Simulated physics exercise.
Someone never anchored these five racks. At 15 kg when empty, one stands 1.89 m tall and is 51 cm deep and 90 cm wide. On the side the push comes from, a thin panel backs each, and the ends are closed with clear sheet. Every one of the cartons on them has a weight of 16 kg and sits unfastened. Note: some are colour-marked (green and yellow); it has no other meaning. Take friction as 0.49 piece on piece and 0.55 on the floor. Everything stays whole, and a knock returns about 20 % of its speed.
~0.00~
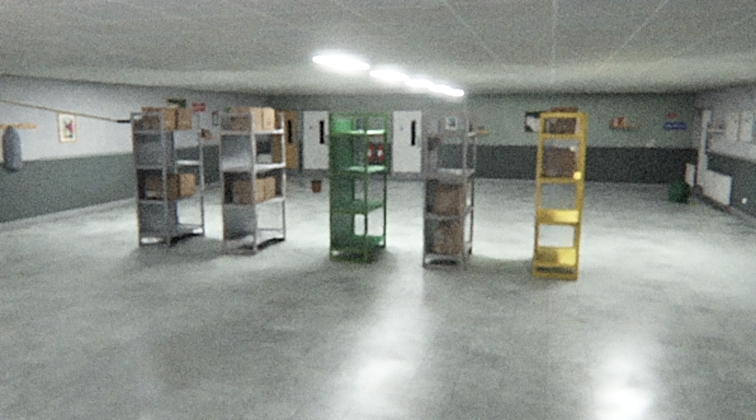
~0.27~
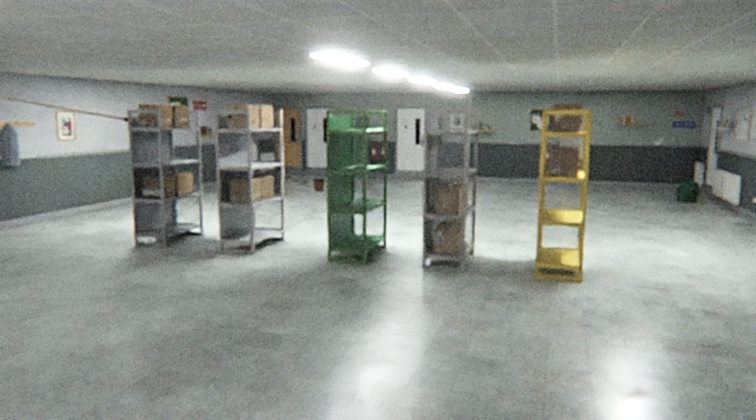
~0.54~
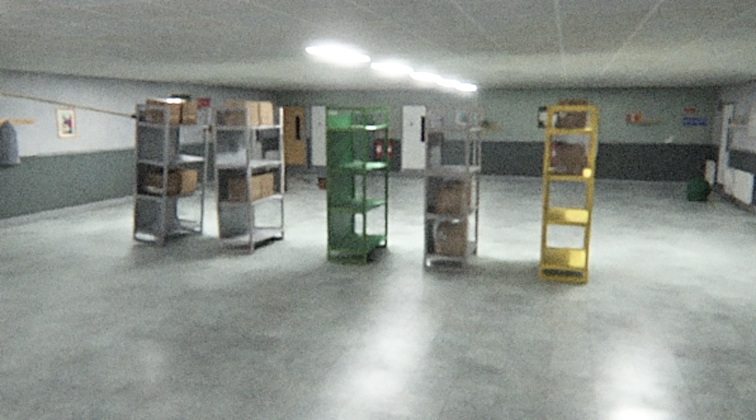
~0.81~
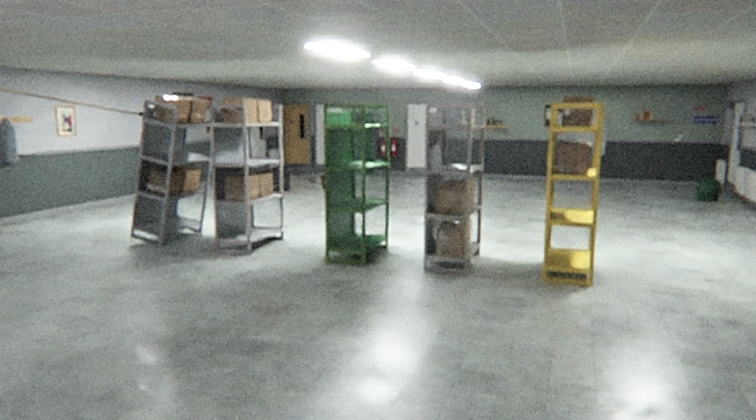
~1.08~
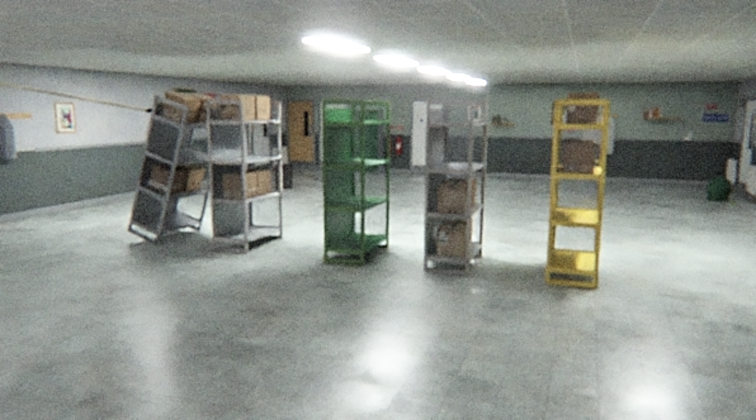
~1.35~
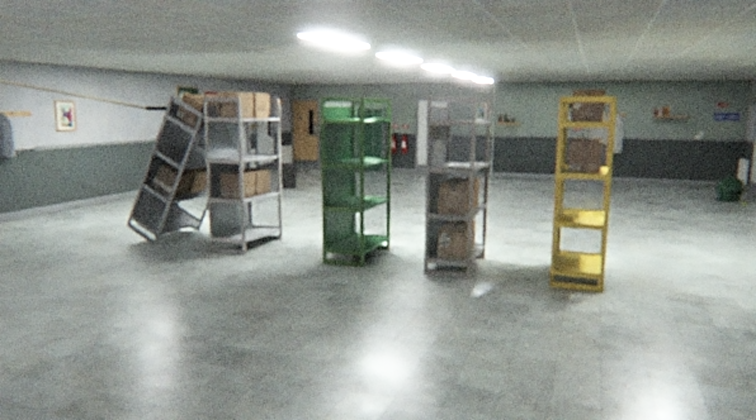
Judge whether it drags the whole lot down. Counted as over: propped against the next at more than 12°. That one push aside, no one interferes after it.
It does not drag them all down.
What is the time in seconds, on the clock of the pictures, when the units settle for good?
Time: About 4.0 s.
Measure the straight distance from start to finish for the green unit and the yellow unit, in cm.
Green 80 cm, yellow 20 cm.
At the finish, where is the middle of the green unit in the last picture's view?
Its centre ends up near pixel (425, 191) in the last picture.
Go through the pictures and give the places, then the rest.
In the first frame (places mark the middle of the side facing us; the camera moves round a little), pole end (118, 122) 16 cm from the first unit; green unit (348, 189); yellow unit (559, 197); the rest undisturbed.
Pole end (125, 119) pushing; yellow unit (562, 197), in the second frame.
Pole end (133, 117) pushing; yellow unit (567, 196); the rest undisturbed, in the third frame.
Pole end (140, 114) pushing; yellow unit (572, 196); the rest undisturbed, in the fourth frame.
Pole end (147, 111) pushing; yellow unit (576, 195); the rest undisturbed, in the fifth frame.
Pole end (147, 108) stopped; yellow unit (582, 196); green unit (342, 183); the rest undisturbed, in the sixth frame.
After 1.90 s, 4 cartons spilt or dropped; none of the 4 other units over, 1 disturbed.
After 2.48 s, 6 cartons spilt or dropped; 1 of the 4 other units over; green unit leaning 10°.
After 3.18 s, 10 cartons spilt or dropped; 3 of the 4 other units over; green unit leaning 43°; yellow unit leaning 3°.
At rest (4.2 s), 12 cartons spilt or dropped; 3 of the 4 other units over; green unit leaning 45°; yellow unit shifted 13 cm. One left standing. As the last picture would show them, middles, green unit near (425, 191), yellow unit near (598, 190).
